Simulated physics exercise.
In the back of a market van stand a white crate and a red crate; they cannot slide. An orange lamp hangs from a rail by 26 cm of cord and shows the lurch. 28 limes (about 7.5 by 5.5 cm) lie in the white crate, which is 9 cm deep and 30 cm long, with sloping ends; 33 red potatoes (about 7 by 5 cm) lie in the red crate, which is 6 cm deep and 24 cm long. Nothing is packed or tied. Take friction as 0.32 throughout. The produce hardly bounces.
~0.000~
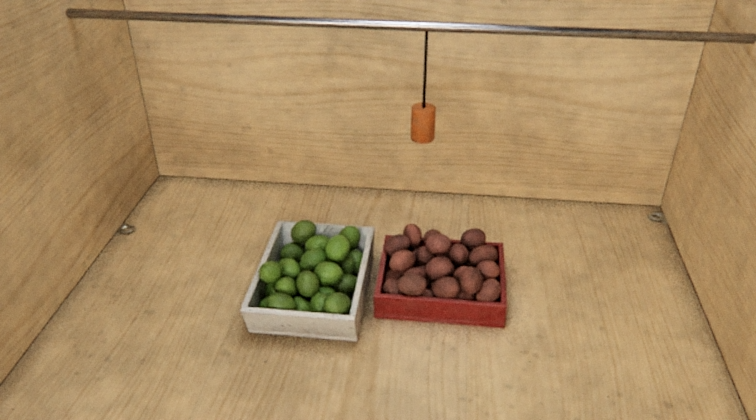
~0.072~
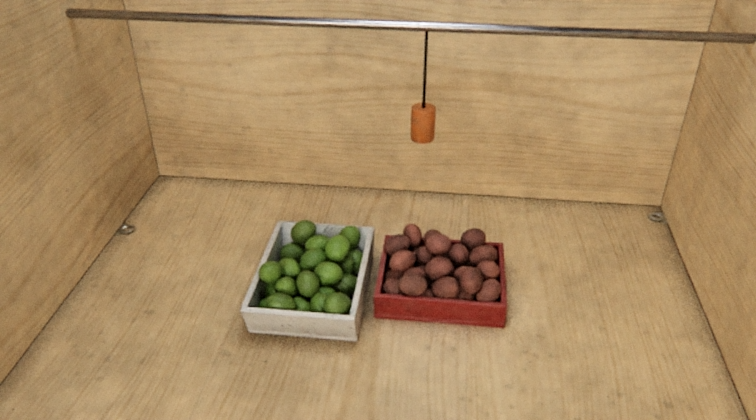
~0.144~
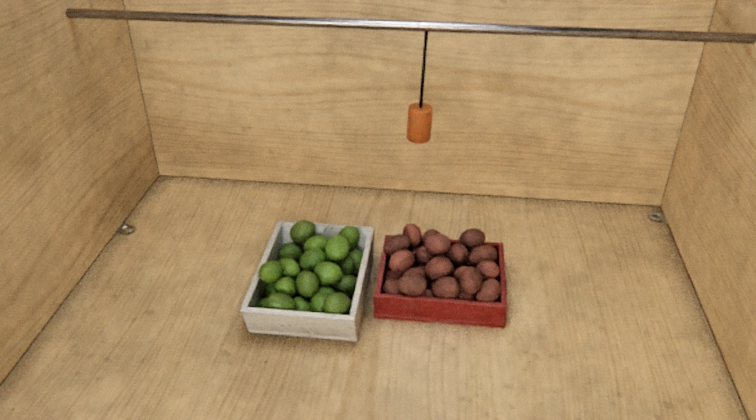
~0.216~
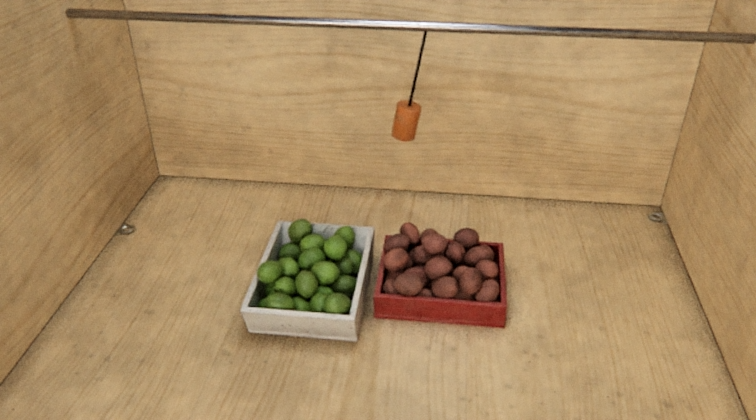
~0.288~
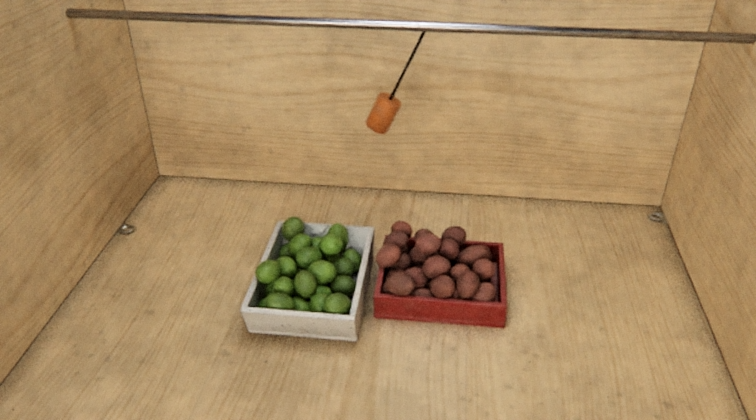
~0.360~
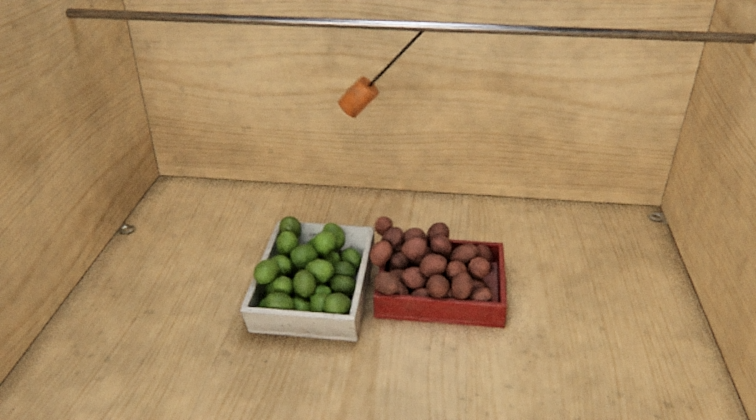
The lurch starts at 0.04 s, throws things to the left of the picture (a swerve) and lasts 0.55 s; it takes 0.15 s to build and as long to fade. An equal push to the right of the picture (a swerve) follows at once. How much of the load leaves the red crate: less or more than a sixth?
The red crate loses more than a sixth of its red potatoes.
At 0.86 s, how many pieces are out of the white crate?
Out by then, roughly: White crate 1.
After 0.58 s, the white crate is down by 1 of 28 and the red crate is down by 6 of 33.
After 0.86 s, the white crate is down by 1 of 28 and the red crate is down by 5 of 33.
After 1.25 s, the white crate is down by 1 of 28 and the red crate is down by 13 of 33.
Outcome (at 1.74 s), the white crate is down by 1 of 28 and the red crate is down by 13 of 33. Asked share, 13 of 33, 39 per cent.
